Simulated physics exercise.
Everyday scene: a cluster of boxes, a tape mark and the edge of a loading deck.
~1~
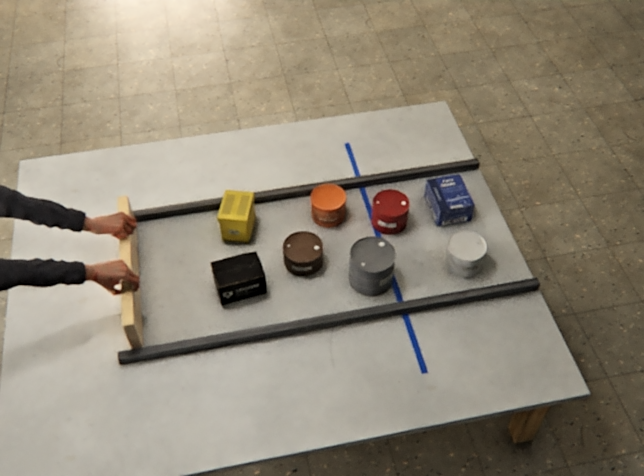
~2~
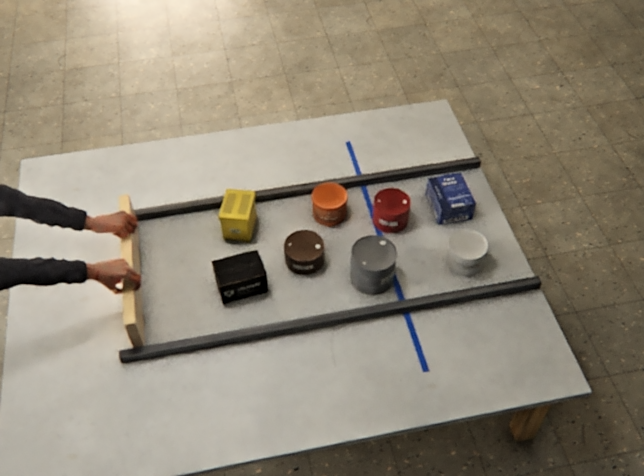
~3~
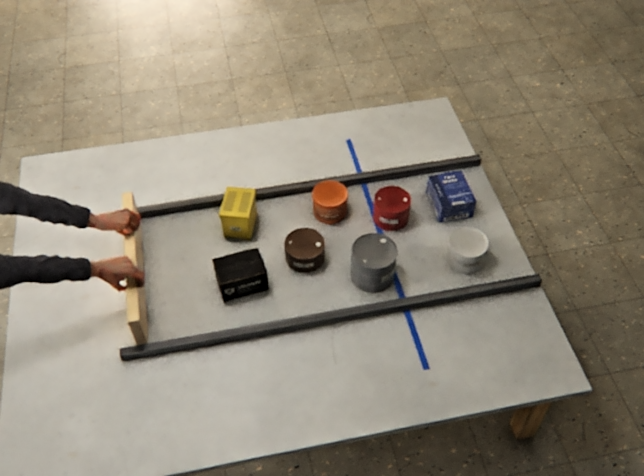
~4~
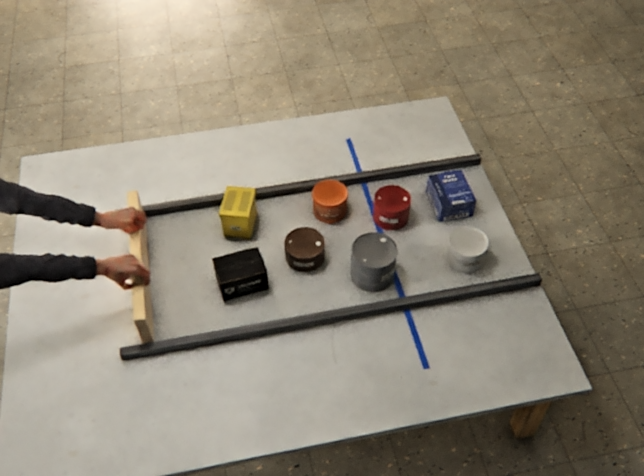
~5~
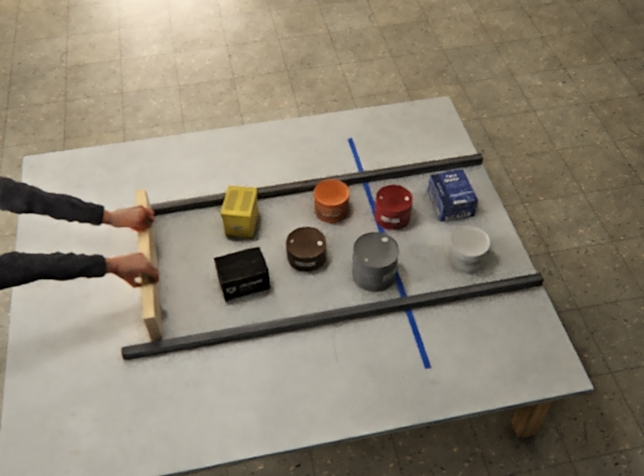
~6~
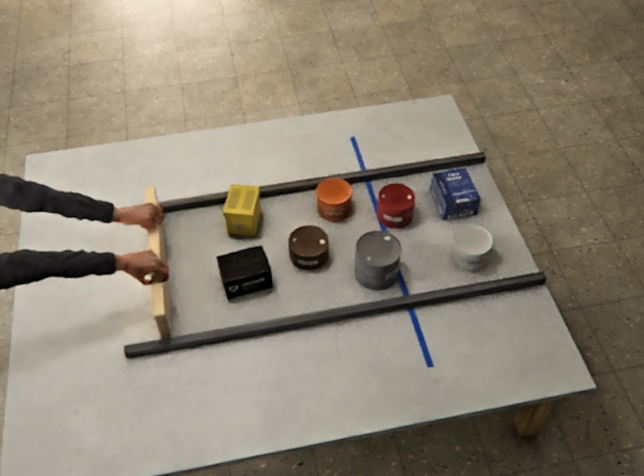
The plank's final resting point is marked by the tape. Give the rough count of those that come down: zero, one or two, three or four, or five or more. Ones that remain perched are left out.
Seems the ones that don't stay up number none, for sure.
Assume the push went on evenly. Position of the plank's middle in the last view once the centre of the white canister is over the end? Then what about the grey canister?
The middle sits near (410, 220) for the first and near (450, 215) for the other.
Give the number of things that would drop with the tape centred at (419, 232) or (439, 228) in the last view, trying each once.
1, then 2.
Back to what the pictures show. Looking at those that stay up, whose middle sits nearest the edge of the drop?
That would be the white canister.
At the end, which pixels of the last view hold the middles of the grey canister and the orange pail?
Final spots - grey canister (465, 246), orange pail (417, 183).
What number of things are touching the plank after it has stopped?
It's 3 of them.
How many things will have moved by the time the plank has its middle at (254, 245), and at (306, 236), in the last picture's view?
First 3 and then 5.
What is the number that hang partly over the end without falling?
Count: 0.
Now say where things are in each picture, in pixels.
In the first frame, blue box (449, 200); white canister (465, 254); red canister (390, 212); plank (130, 270); tape (381, 243).
In the second frame, white canister (466, 252); grey canister (373, 265).
In the third frame, red canister (392, 208); yellow tote (239, 214).
In the fourth frame, blue box (451, 196); brown canister (305, 250).
In the fifth frame, white canister (468, 249); orange pail (331, 201).
In the sixth frame, blue box (455, 194); white canister (470, 248); red canister (396, 206); plank (158, 260); tape (387, 237).
Soon after, none off yet; blue box at rest near (455, 194); white canister at rest near (470, 248); red canister at rest near (396, 206).
Then, none off yet; blue box at rest near (455, 194); white canister at rest near (470, 248); red canister moved a little near (413, 204).
At rest, the number that fall off is zero.
